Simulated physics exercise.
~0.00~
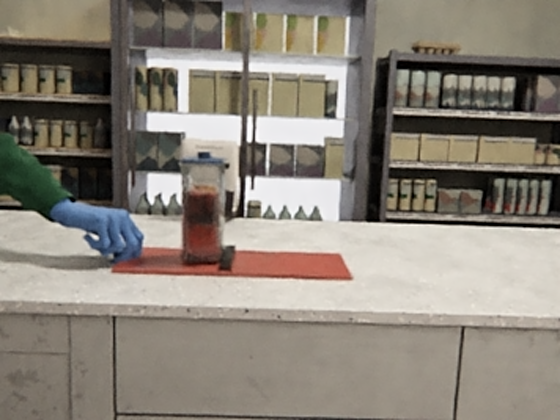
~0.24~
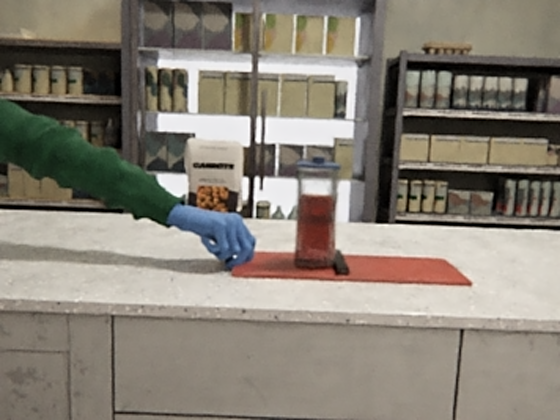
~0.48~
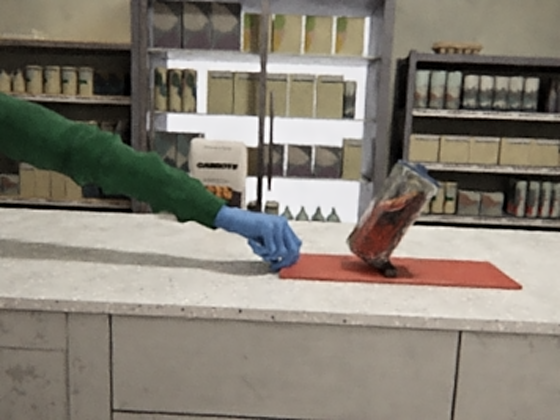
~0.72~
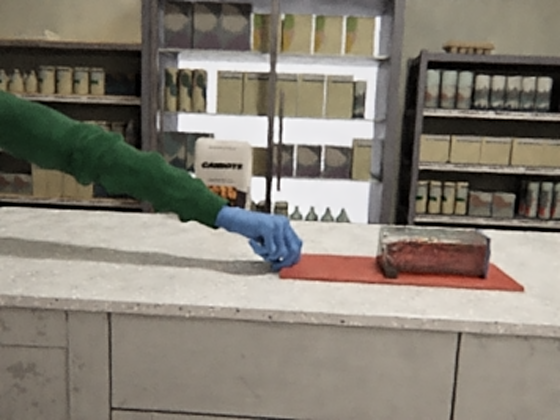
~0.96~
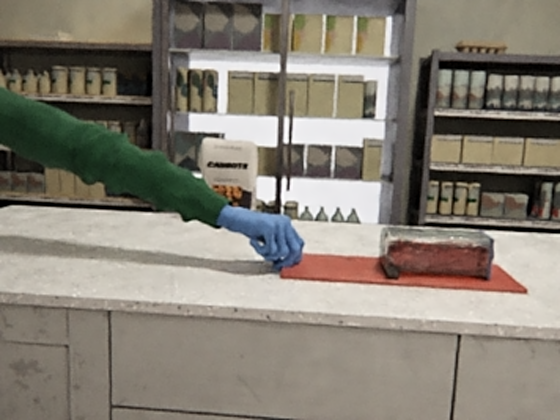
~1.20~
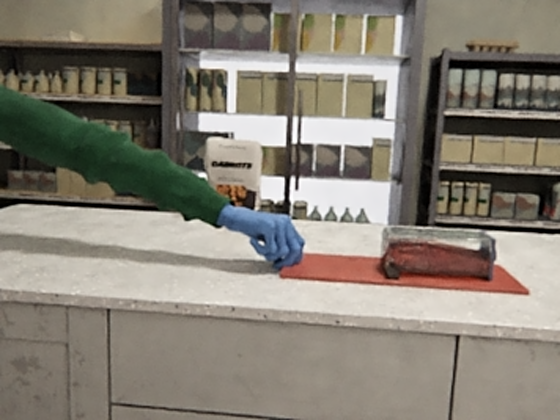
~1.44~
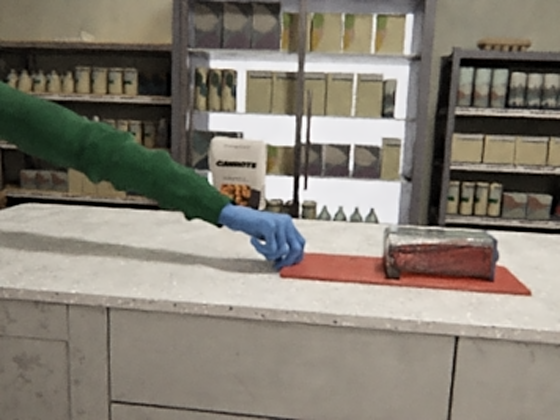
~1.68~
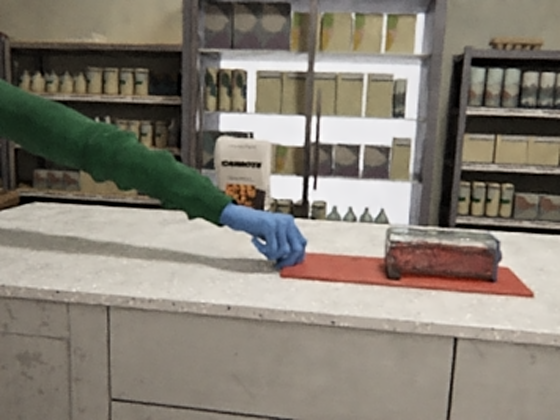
Shop counter with stocked shelves behind, gloved hand sliding a red board rightward and stopping, the closed canister toppling onto its side.
